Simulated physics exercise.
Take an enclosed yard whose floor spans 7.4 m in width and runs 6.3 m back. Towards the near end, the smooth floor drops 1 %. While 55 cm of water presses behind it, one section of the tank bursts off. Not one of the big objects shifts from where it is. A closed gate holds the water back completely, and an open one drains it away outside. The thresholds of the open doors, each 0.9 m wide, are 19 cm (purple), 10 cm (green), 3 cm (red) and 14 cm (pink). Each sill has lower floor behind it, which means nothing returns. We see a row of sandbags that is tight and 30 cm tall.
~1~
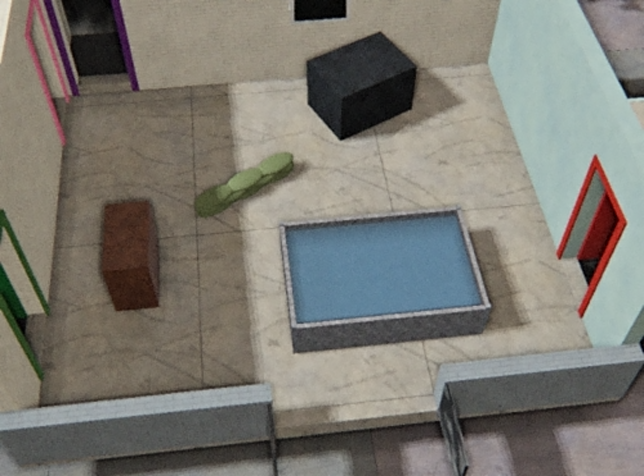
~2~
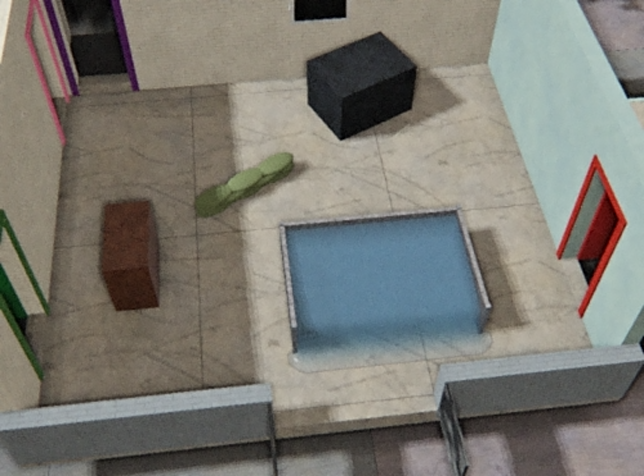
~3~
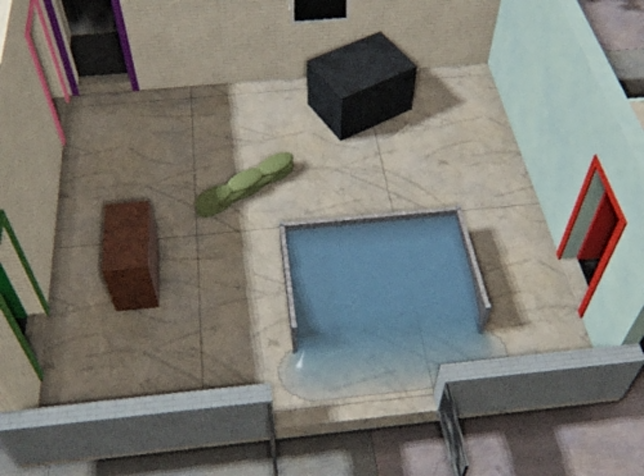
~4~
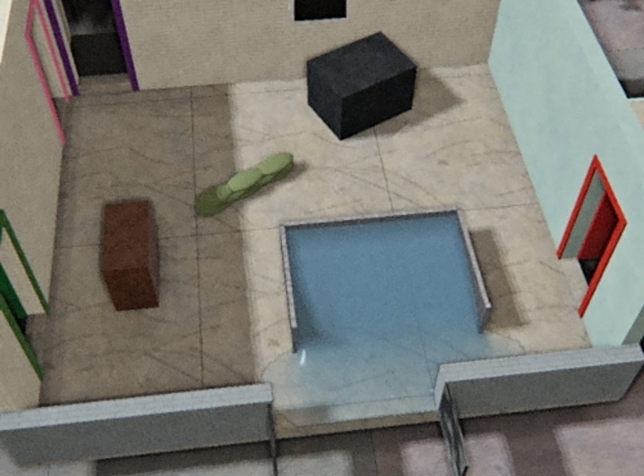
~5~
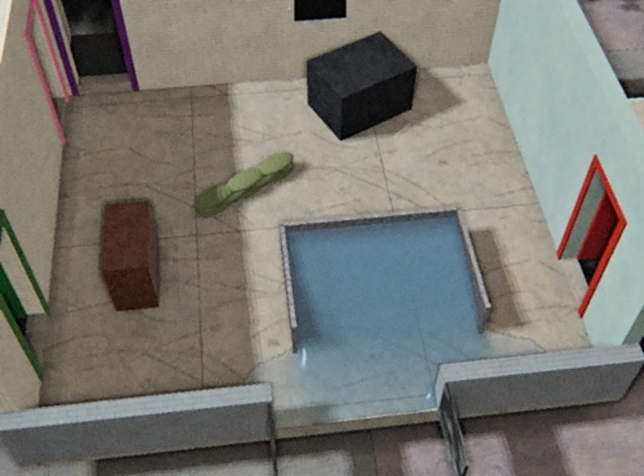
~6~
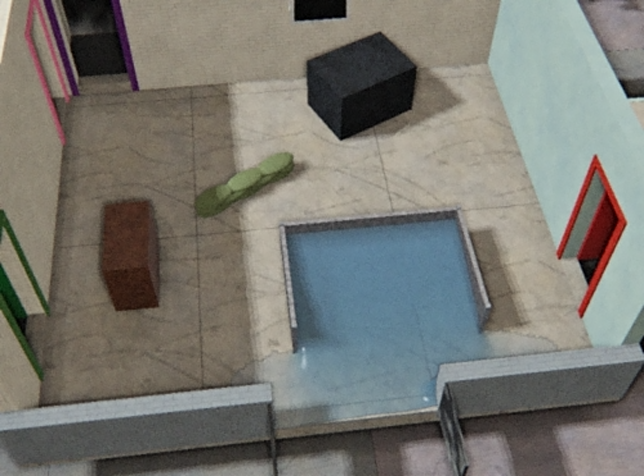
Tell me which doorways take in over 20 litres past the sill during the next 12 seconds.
At the purple door the amount will stay short of the limit; at the green door the amount will stay short of the limit; at the red door the amount will climb above the limit; at the pink door the amount will stay short of the limit.
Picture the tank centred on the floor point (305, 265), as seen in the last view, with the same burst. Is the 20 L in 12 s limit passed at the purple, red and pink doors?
Well, against that limit, at purple it's within bounds, at red it's within bounds, and at pink it's within bounds.
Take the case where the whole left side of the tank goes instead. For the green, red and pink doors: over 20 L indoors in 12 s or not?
At green the amount is higher than the mark, at red it is beneath the mark, and at pink it is beneath the mark.
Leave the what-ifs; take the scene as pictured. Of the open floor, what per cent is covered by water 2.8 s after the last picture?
25 %.
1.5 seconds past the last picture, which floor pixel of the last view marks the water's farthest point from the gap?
Point: Roughly (80, 432) in the last view.
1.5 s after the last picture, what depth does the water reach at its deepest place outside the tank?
I'd put it at close to 30 cm.
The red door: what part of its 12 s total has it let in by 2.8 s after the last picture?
By then it's near 60% of the total.
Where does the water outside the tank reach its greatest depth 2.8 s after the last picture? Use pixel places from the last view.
About (576, 377).
Then, 0.7 s after the last picture water covers 10 % of the floor and is deepest (38 cm) near (457, 390); purple door not reached, green door not reached, red door not reached, pink door not reached.
Then, 1.5 s after the last picture water covers 15 % of the floor and is deepest (30 cm) near (603, 374); purple door not reached, green door not reached, red door 9 cm at the sill, 3 L in, pink door not reached.
Then, 2.8 s after the last picture water covers 25 % of the floor and is deepest (17 cm) near (576, 377); purple door not reached, green door not reached, red door 7 cm at the sill, 27 L in, pink door not reached.
Then, 6.3 s after the last picture water covers 40 % of the floor and is deepest (7 cm) near (457, 390); purple door not reached, green door 2 cm at the sill, 0 L in, red door 4 cm at the sill, 45 L in, pink door not reached.
Then, 11.3 s after the last picture water covers 50 % of the floor and is deepest (4 cm) near (394, 232); purple door not reached, green door 1 cm at the sill, 0 L in, red door 3 cm at the sill, 46 L in, pink door not reached.
